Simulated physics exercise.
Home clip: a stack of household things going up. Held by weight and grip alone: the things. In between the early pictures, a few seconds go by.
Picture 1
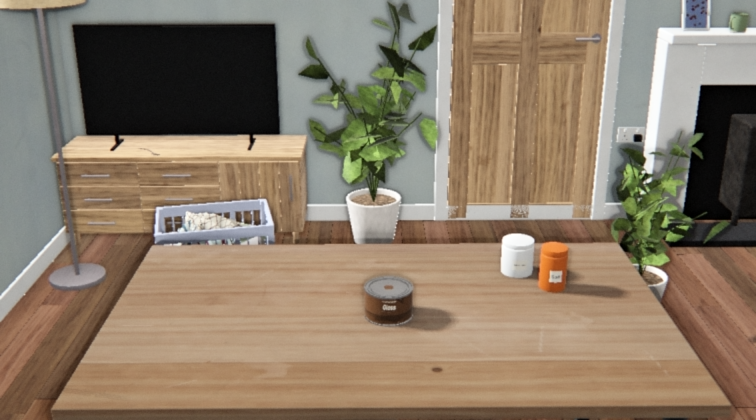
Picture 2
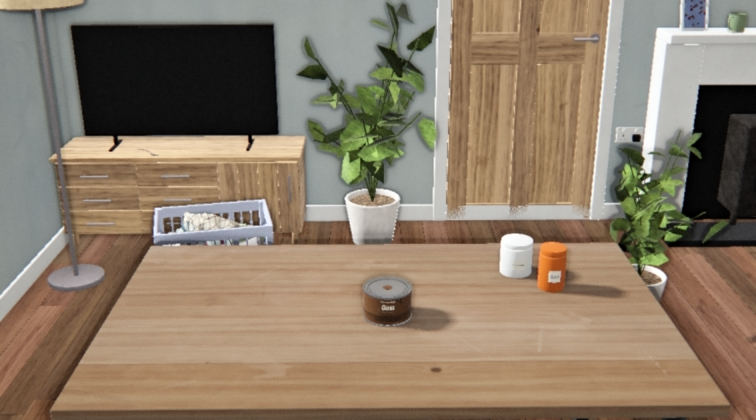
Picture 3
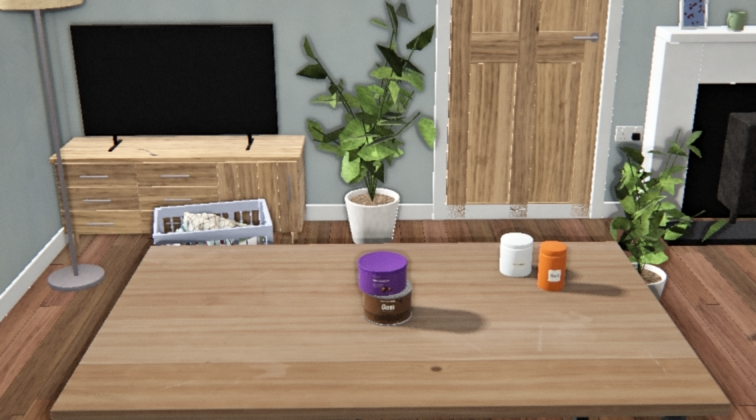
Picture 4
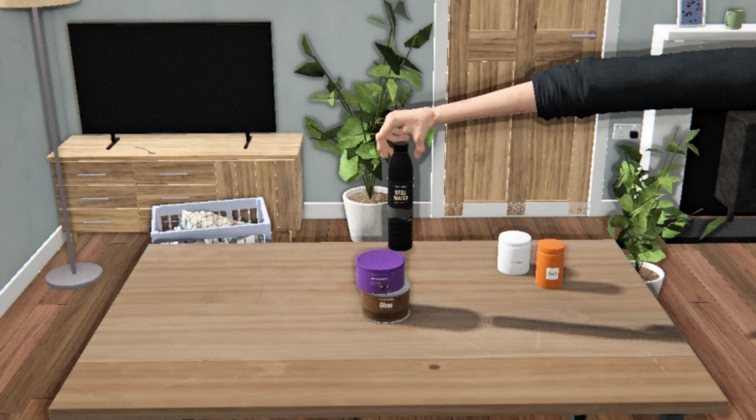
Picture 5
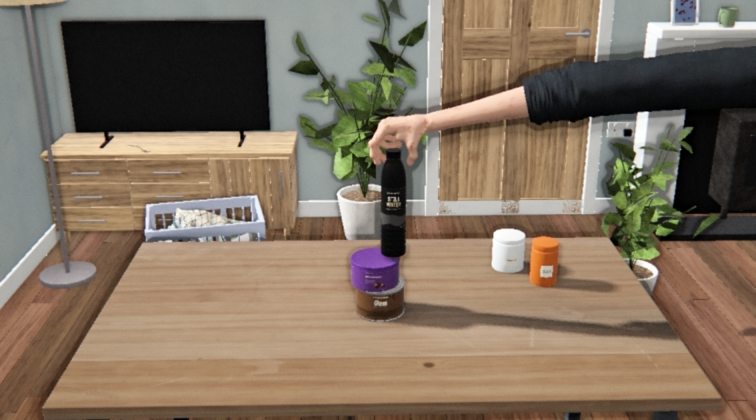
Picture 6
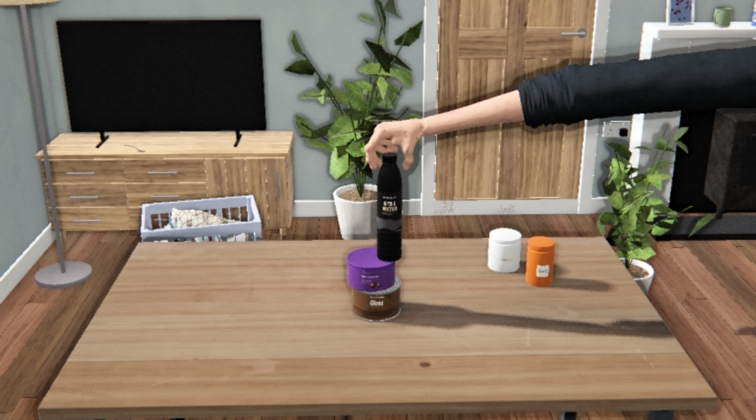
At first, a brown tub sits alone near the middle of a wooden table, with a white jar and an orange one to the right. Then a purple tub is on top of it. An arm in a dark sleeve reaches in from the right and lowers a black bottle onto the purple tub.
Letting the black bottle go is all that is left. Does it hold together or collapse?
The balance works.
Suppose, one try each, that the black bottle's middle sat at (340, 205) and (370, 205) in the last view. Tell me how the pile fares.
On the first go it collapses, and on the second it remains standing.
Then, 0.70 s on from there, no change.
Then, 1.60 s on from there, black bottle resting near (389, 207).
In the end, all 5 unmoved. At the end, from the last picture's camera, black bottle near (390, 207). The pile keeps its balance.
